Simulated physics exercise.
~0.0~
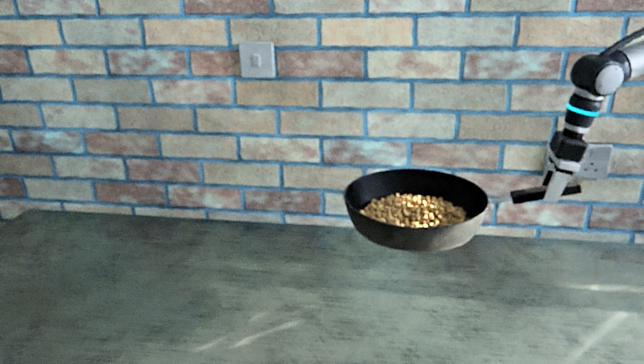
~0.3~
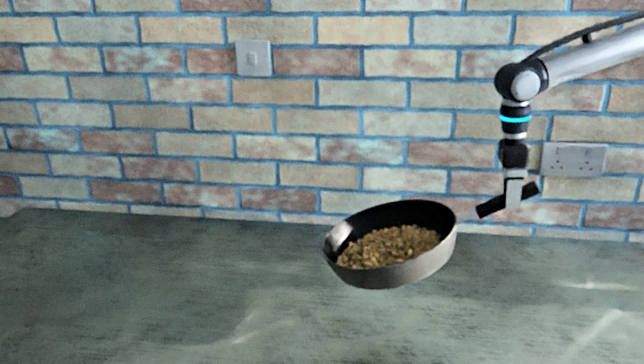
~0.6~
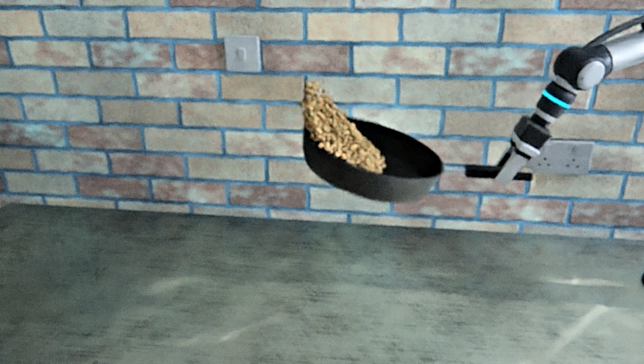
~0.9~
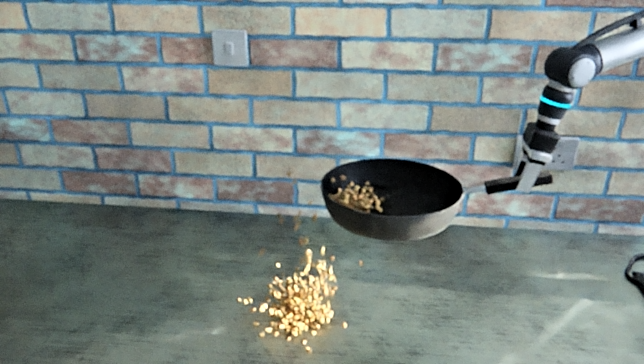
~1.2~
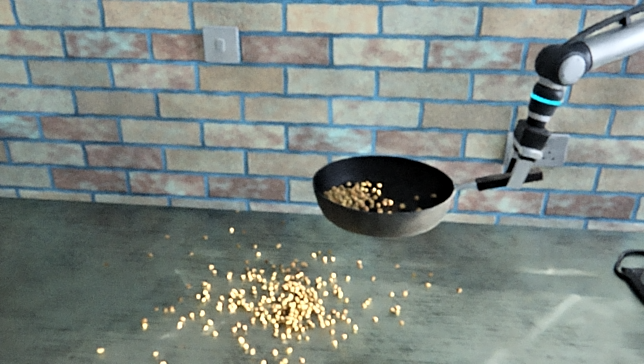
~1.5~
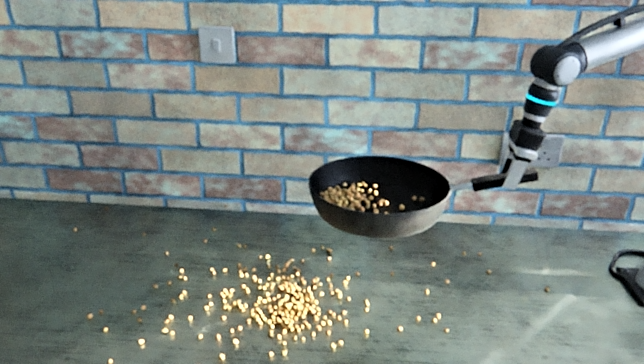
The clip opens with a robotic arm holding a dark frying pan heaped with dried chickpeas above a grey tabletop, in front of a brick wall. The arm lowers the pan and tips it. It then swings the pan upward, and the chickpeas surge up the side away from the gripper, some rising above the rim. As the pan levels out, a large clump drops to the table and scatters outward, with some pieces bouncing. By the end, the pan hangs level and nearly still with a small portion inside, while most of the chickpeas lie spread across the tabletop.
